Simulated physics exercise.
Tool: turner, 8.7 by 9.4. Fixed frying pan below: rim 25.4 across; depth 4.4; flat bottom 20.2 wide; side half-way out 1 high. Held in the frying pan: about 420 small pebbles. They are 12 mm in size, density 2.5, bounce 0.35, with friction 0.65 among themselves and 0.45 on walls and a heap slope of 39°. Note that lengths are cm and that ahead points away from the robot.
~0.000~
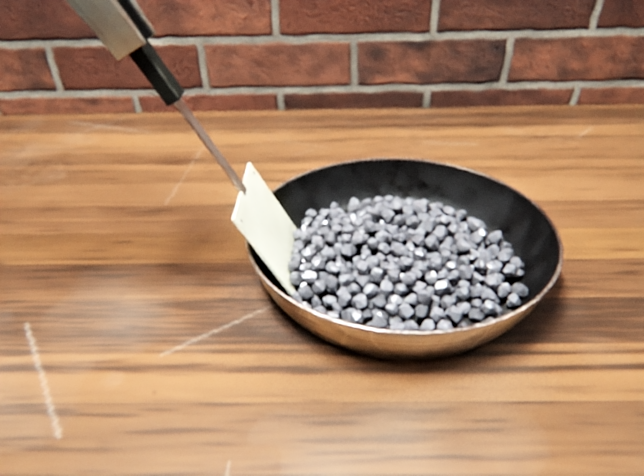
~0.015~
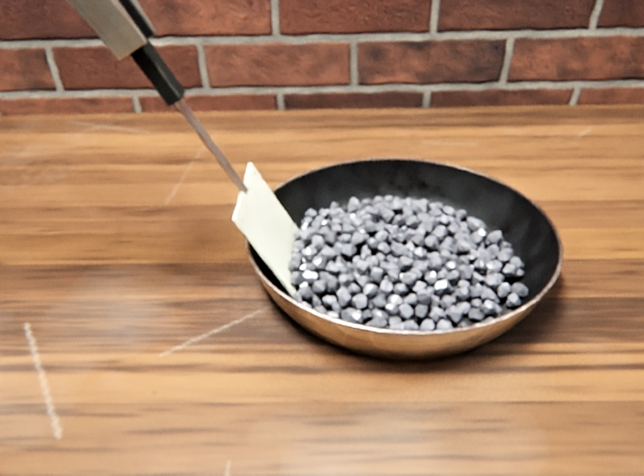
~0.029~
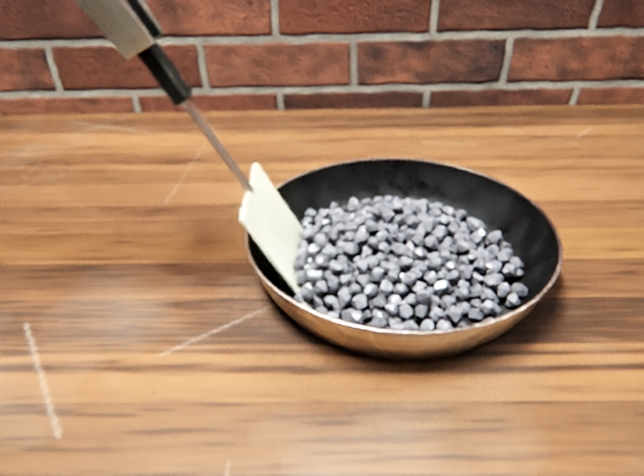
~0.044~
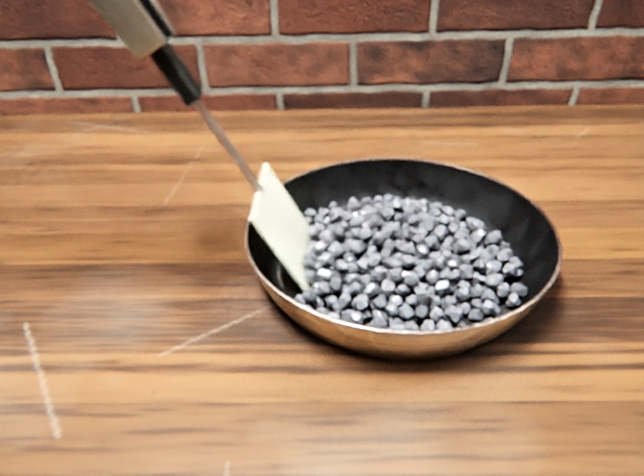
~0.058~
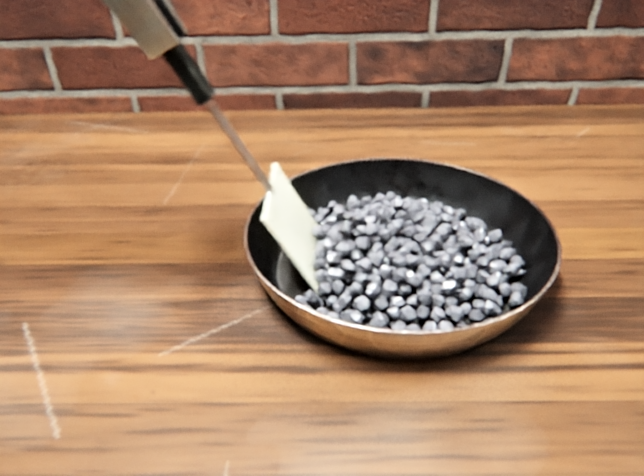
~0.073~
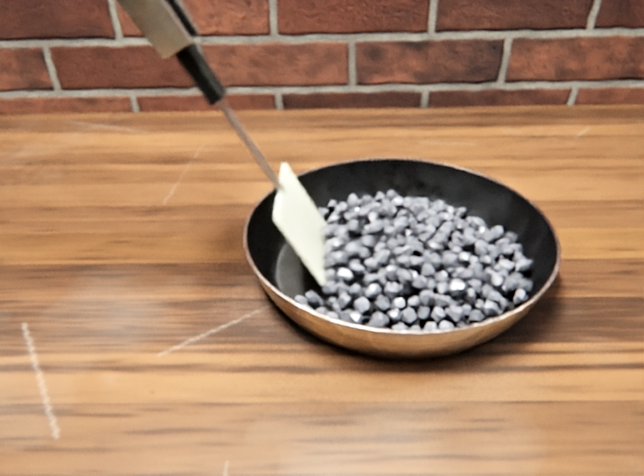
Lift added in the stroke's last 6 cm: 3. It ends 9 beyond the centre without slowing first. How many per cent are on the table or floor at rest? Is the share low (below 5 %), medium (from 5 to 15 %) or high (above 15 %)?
The share is high, above 15 %.
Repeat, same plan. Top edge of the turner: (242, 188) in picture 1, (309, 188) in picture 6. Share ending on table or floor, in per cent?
Some 30 per cent.
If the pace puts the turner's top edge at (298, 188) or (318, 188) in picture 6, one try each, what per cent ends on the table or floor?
About 30 and 35 per cent.
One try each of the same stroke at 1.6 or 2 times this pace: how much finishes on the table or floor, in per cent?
Roughly 30 percent for the first try, 30 percent for the second.
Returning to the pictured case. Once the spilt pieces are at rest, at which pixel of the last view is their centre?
Roughly at (611, 264) in the final view.
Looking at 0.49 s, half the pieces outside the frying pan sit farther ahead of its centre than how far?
The distance is around 18 cm.
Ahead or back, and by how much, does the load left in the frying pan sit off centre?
I'd say close to 4.5 cm toward the front.
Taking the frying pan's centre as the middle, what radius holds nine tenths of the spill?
I'd put it at about 25 centimetres.
After 0.16 s, sloping 62°, highest piece 5 above the table; 419 in the frying pan.
After 0.25 s, sloping 62°, highest piece 7 above the table; 417 in the frying pan, 2 on the blade or in flight.
After 0.49 s, sloping 62°, highest piece 8 above the table; 315 in the frying pan, 93 on the table or floor, 11 on the blade or in flight.
After 1.54 s, sloping 62°, highest piece 6 above the table; 314 in the frying pan, 105 on the table or floor.
In the end, 314 in the frying pan, 105 on the table or floor. That is 25 % on the table or floor.
